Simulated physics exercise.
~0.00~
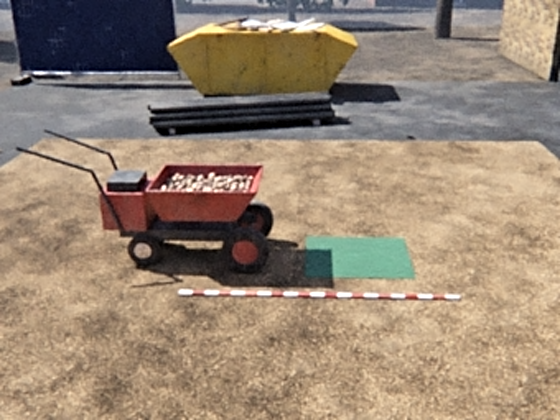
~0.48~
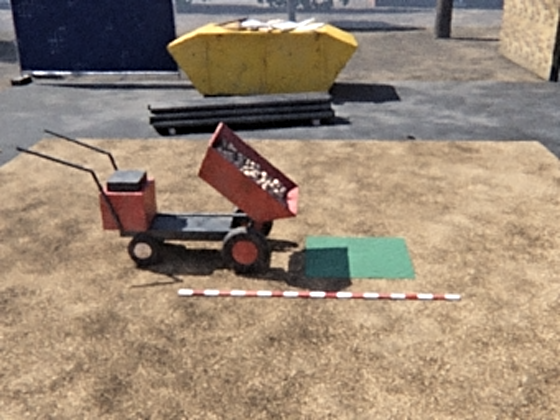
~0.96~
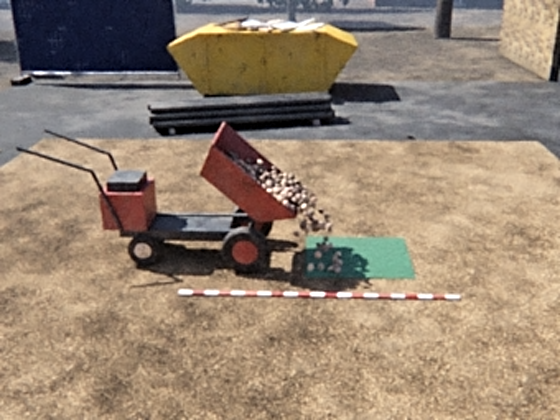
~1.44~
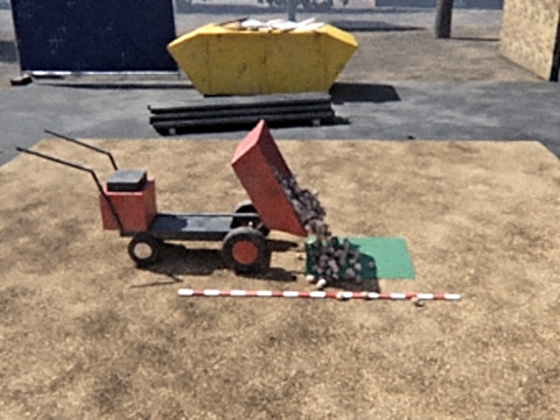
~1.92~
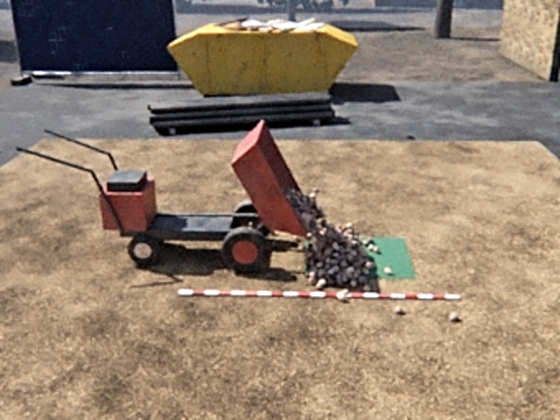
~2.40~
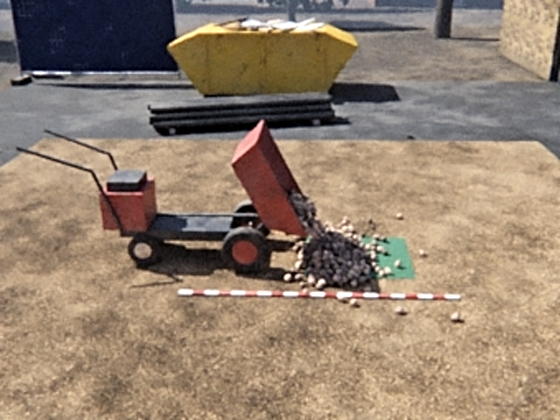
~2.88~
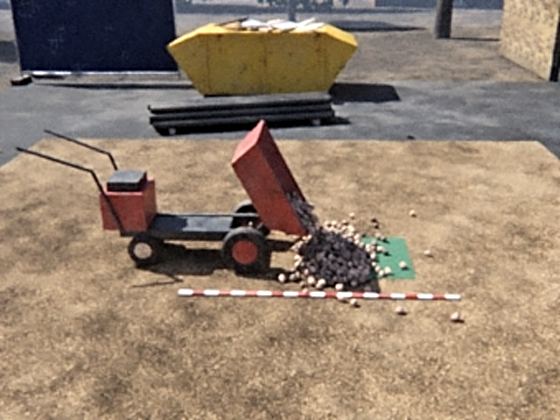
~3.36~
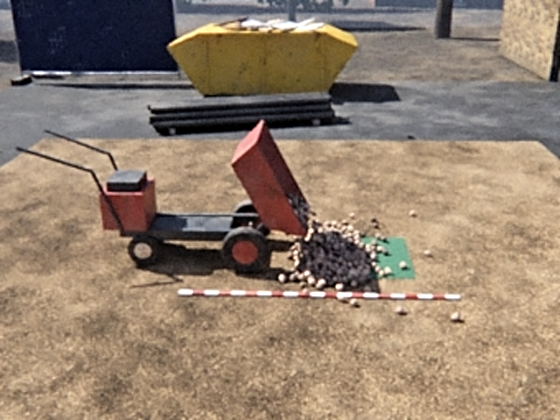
A red powered barrow tips its tray forward to the right, pauses, then tilts more steeply as rounded stones pour onto a green sheet, ending with a heap covering much of the sheet, some stones scattered beyond it and others still in the raised tray.
